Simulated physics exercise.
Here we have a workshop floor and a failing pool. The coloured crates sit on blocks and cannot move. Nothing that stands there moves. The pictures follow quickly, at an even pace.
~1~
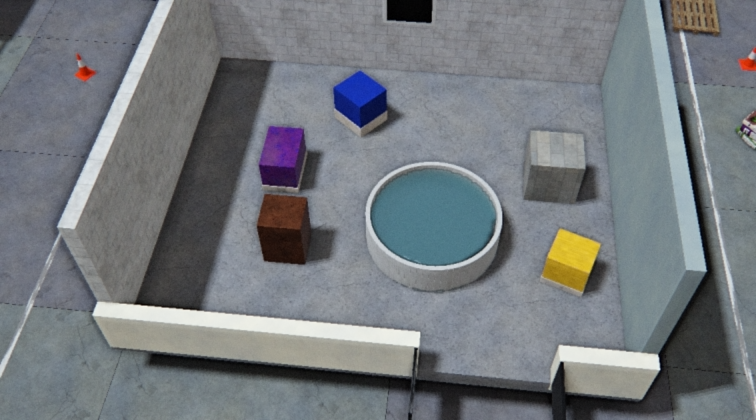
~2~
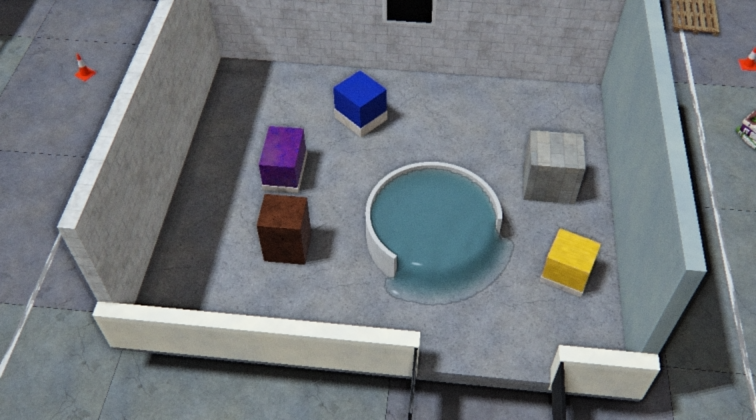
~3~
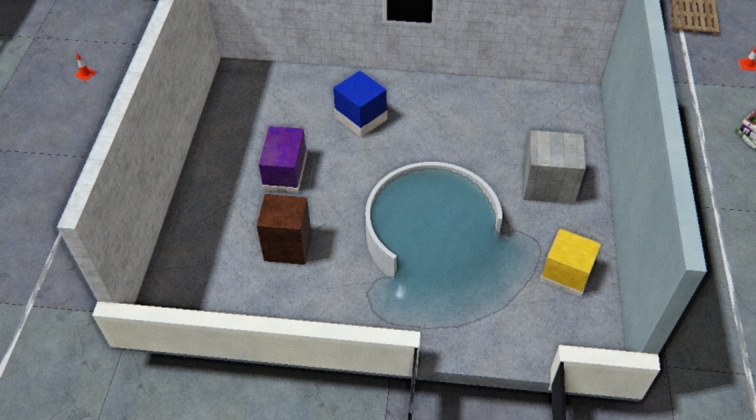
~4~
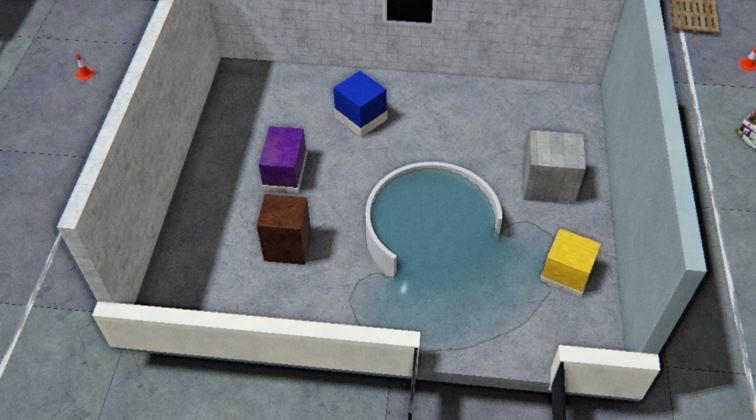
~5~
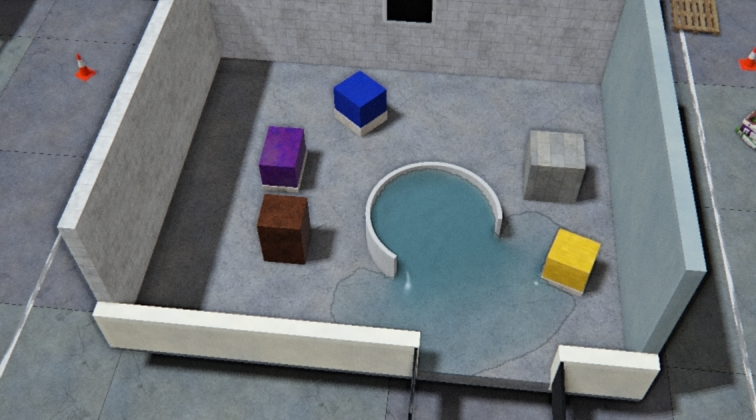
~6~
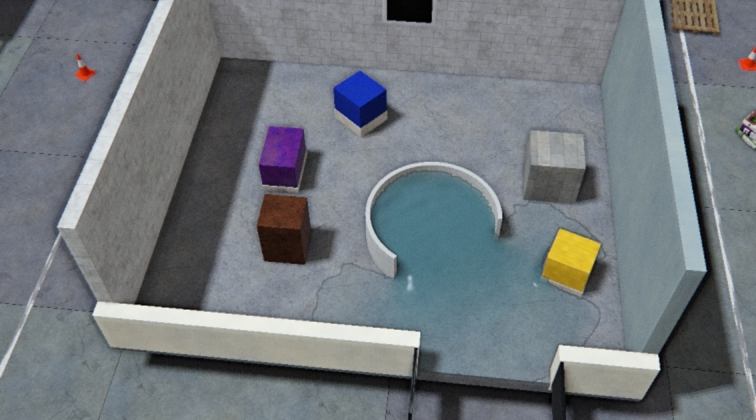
To begin with, a round, white-walled pool of water stands whole and still among colored blocks on a walled workshop floor. Then its front side gives way and water pours out, spreading forward and to both sides, reaching around the yellow block and the opening in the low front wall.
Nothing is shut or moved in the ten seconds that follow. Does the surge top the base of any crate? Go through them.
One by one: The blue crate keeps dry; the purple crate keeps dry; the yellow crate is soaked.
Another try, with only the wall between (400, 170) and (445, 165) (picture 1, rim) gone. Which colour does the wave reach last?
It is the yellow one.
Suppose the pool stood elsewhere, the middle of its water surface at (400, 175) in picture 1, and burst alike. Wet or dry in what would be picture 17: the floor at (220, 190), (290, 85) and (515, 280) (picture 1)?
As listed: No water, free of water, under water.
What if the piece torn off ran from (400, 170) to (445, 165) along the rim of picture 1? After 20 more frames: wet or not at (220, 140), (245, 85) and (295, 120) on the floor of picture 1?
In turn: Under water, wet, covered.
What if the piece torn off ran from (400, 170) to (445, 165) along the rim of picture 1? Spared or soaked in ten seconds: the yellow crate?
My reading: Yellow crate keeps dry.
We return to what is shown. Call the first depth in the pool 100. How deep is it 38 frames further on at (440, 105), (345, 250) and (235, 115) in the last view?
In that order: 0, 2 and 0 per cent.
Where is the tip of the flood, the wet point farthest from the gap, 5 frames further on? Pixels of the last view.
Close to (229, 337).
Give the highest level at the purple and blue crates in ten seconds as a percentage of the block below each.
Roughly 10 per cent, then 10 per cent.
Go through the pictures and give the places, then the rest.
The pool at (434, 216) is whole and still, in the first frame.
The front is at (502, 239), out from the gap at (461, 277), in the second frame.
The front is at (534, 247), out from the gap at (461, 279), in the third frame.
Water pours out at (461, 279) and has run to (552, 243), in the fourth frame.
The front is at a hidden place, out from the gap at (461, 280), in the fifth frame.
The front is at a hidden place, out from the gap at (461, 280), in the sixth frame.
A moment on, water covers 20 % of the floor; the blue crate not reached, the purple crate not reached, the yellow crate water round its plinth.
Next, water covers 30 % of the floor; the blue crate not reached, the purple crate not reached, the yellow crate water round its plinth.
Then, water covers 35 % of the floor; the blue crate not reached, the purple crate not reached, the yellow crate water round its plinth.
Later, water covers 45 % of the floor; the blue crate not reached, the purple crate not reached, the yellow crate water round its plinth.
In the end, water covers 70 % of the floor; the blue crate stayed above the water, the purple crate stayed above the water, the yellow crate was topped.
